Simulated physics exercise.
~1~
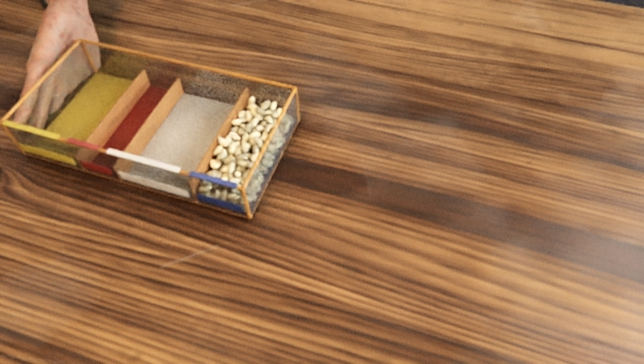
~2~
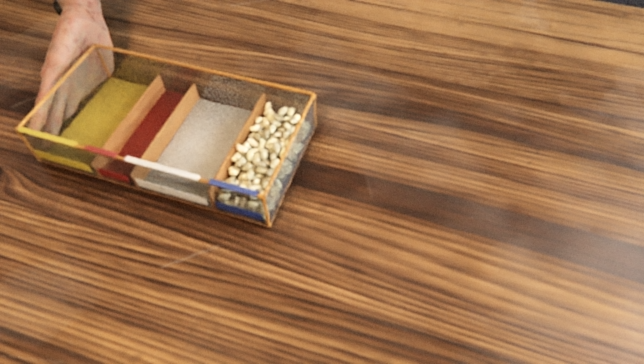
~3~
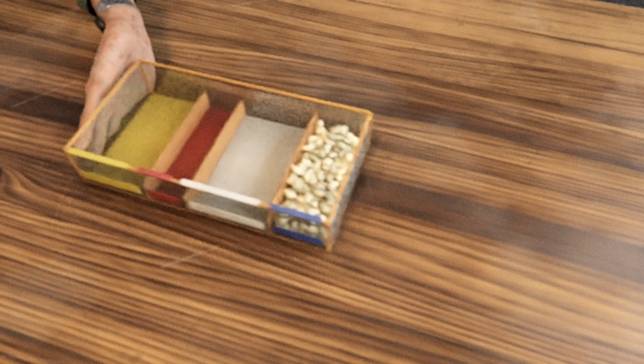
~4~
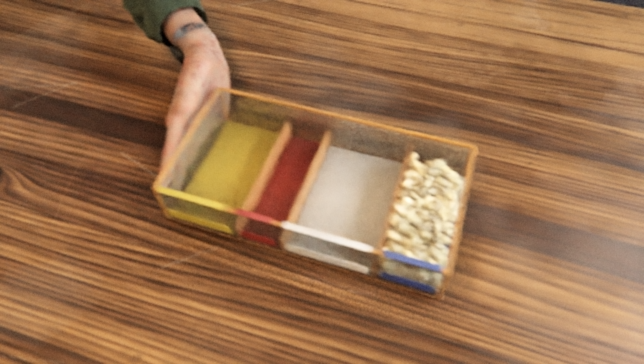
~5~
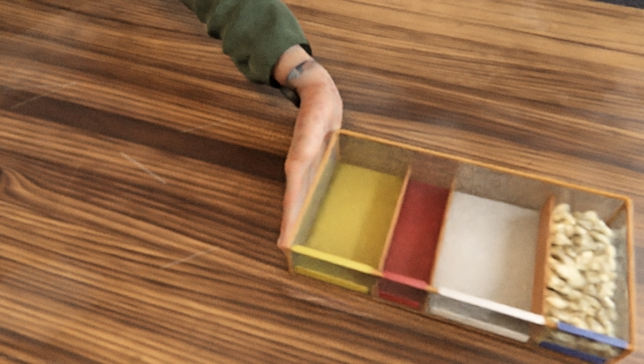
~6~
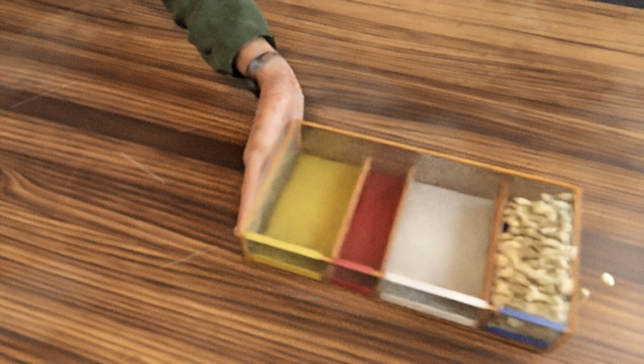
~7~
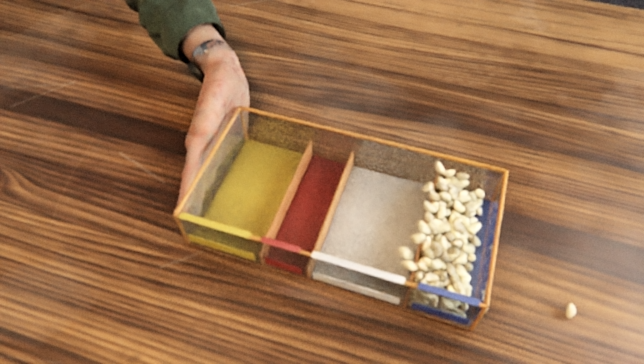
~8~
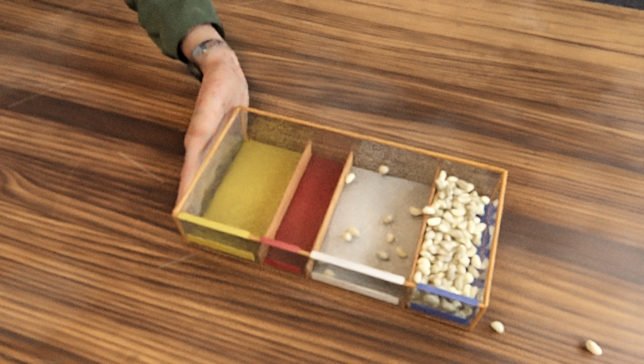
The clip shows a hand sliding a divided tray of yellow, red, white and blue compartments rightward across a wooden table, then back left until it stops. White beans shift in the blue end compartment, with a few landing in the white one and a couple on the table.
